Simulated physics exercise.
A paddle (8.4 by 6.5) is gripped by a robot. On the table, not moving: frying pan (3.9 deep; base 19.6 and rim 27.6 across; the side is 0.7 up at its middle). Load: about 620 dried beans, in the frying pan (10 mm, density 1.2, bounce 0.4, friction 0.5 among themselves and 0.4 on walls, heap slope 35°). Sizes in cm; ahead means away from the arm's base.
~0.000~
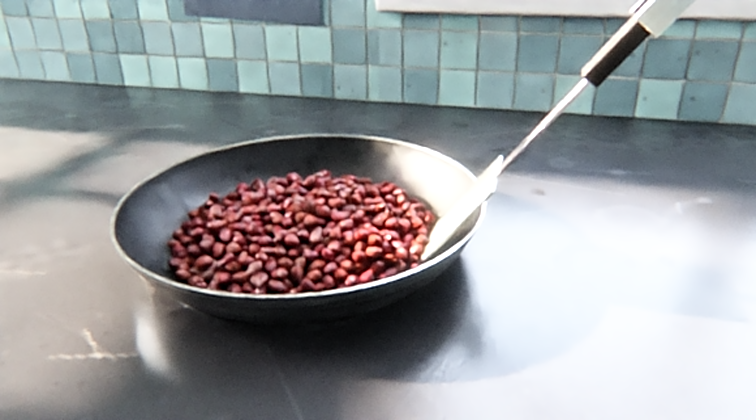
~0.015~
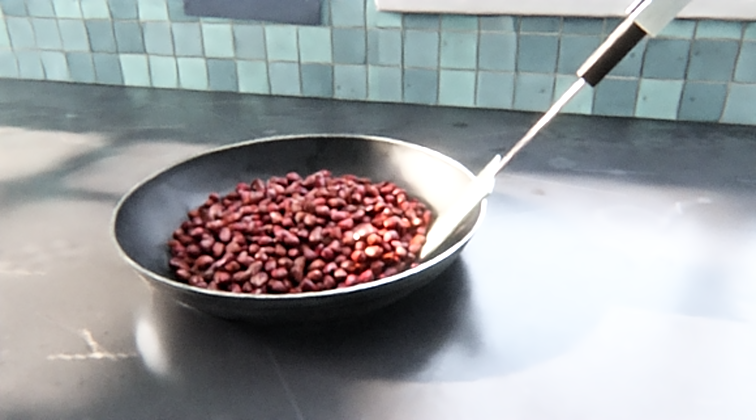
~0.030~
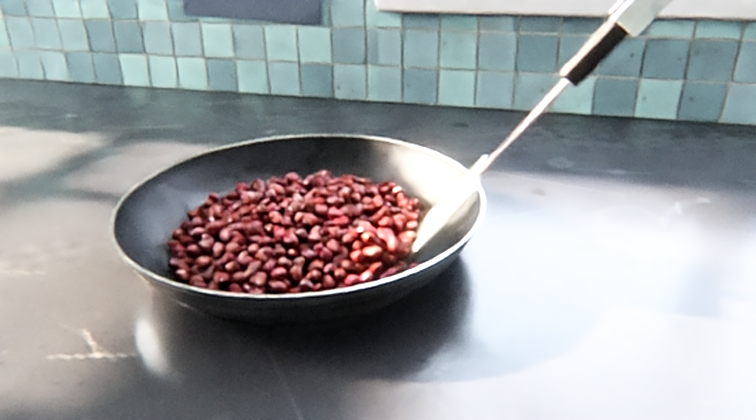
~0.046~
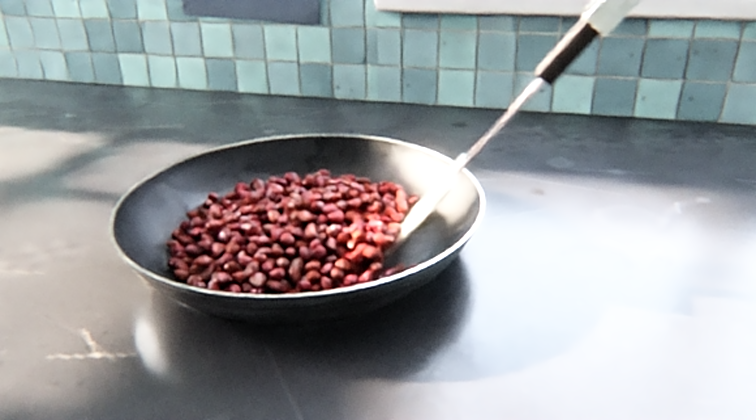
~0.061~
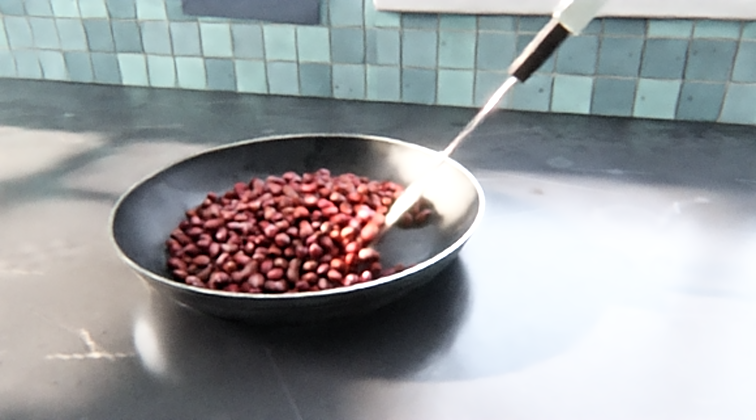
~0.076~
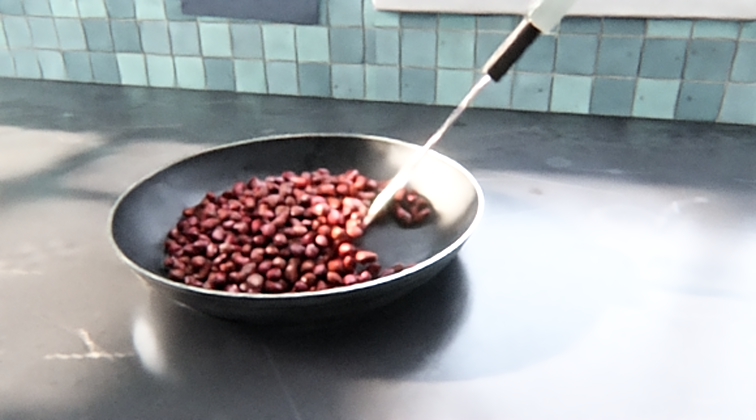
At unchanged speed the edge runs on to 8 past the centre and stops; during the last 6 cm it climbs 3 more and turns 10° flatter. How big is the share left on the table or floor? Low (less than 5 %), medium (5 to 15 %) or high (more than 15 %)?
On the table or floor the share is medium, 5 to 15 %.
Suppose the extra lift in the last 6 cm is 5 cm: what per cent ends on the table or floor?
About 10 per cent.
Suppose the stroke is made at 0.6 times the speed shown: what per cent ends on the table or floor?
About 0 per cent.
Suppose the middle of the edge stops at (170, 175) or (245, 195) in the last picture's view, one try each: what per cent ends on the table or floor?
About 20 and 5 per cent.
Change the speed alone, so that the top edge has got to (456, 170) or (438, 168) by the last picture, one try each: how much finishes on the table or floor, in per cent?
About 0 and 0 per cent.
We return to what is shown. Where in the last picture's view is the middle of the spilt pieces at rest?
Around (26, 205).
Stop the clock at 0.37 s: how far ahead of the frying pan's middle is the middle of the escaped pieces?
Roughly 22 cm.
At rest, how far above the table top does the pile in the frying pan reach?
Roughly 4.5 cm.
By 0.11 s, sloping 53°, highest piece 6 above the table; 618 in the frying pan.
By 0.15 s, sloping 50°, highest piece 6 above the table; 618 in the frying pan.
By 0.37 s, sloping 43°, highest piece 4 above the table; 555 in the frying pan, 61 on the table or floor, 2 on the blade or in flight.
By 1.42 s, sloping 43°, highest piece 4 above the table; 555 in the frying pan, 63 on the table or floor.
Final count, 555 in the frying pan, 63 on the table or floor. That is 10 % on the table or floor.
